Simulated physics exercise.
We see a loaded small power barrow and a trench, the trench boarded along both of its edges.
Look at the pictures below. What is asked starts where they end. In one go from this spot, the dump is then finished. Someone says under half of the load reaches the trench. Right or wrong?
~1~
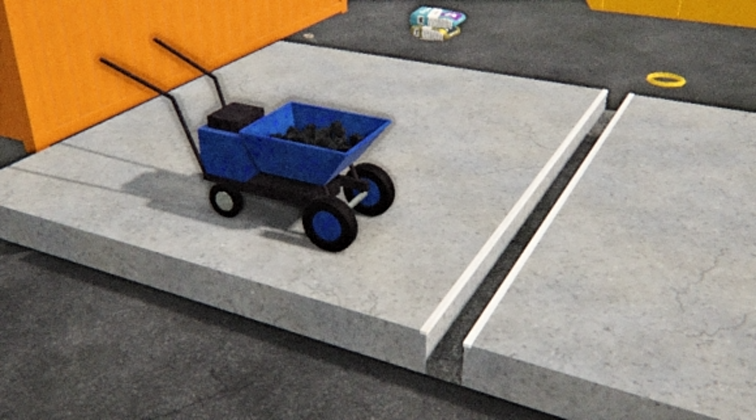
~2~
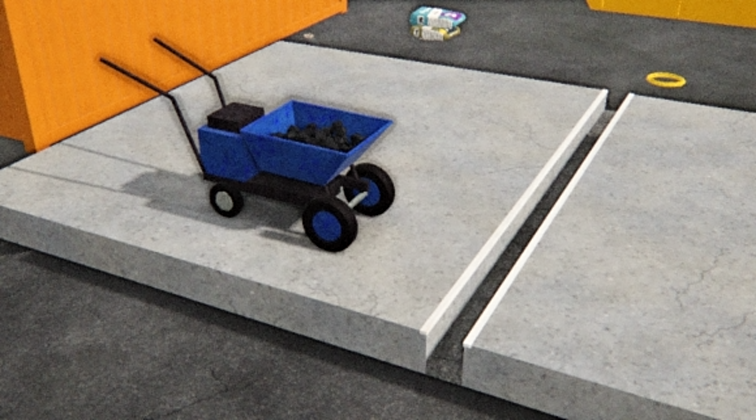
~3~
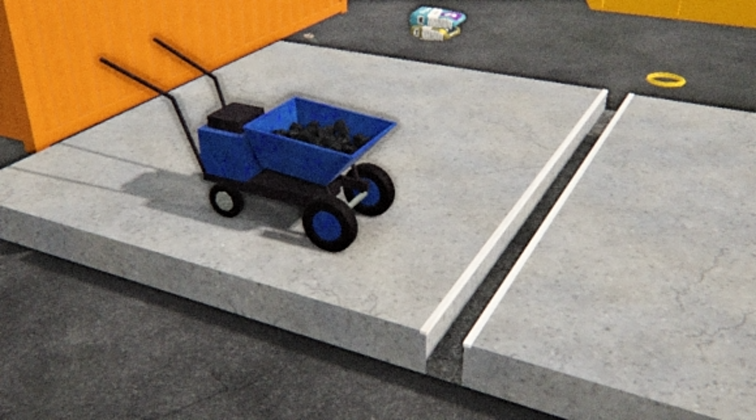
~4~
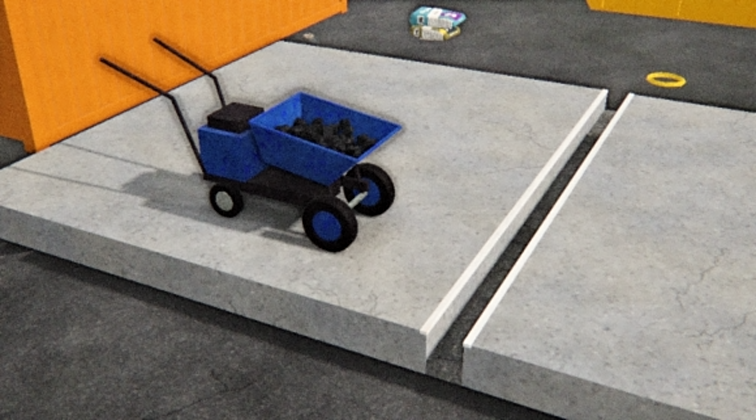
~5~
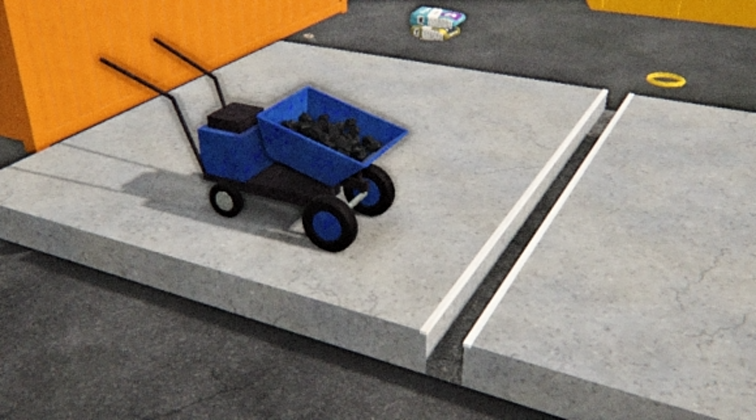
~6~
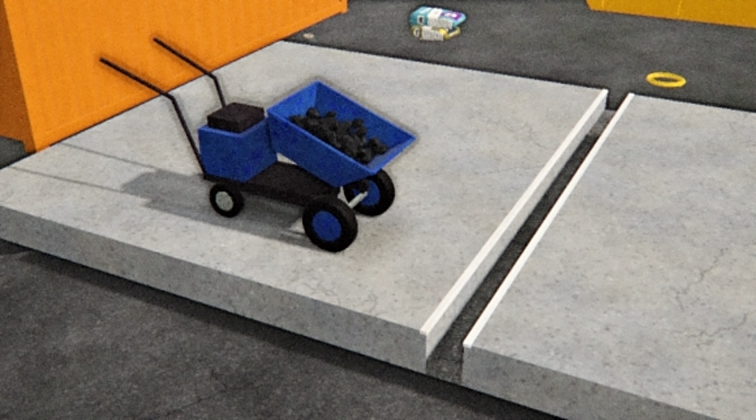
Right.
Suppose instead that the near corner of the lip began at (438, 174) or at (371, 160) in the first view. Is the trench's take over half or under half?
A minority at the first place, then a majority at the second.
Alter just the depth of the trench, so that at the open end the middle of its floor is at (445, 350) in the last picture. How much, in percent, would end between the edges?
The share would be close to 30 percent.
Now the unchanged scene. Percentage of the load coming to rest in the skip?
I'd say around 10 per cent.
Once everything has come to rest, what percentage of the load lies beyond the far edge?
0 %.
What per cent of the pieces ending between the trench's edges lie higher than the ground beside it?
Roughly 0 %.
Soon after the last picture, skip tipped steeply; all in the skip.
A little later, skip tipped right over; most in the skip; a small part short of the trench.
Later still, skip tipped right over; about a quarter in the skip; about two thirds short of the trench; about a quarter in or heaped over the trench.
By the end, skip tipped right over; a small part in the skip; about two thirds short of the trench; about a quarter in or heaped over the trench; none beyond it.
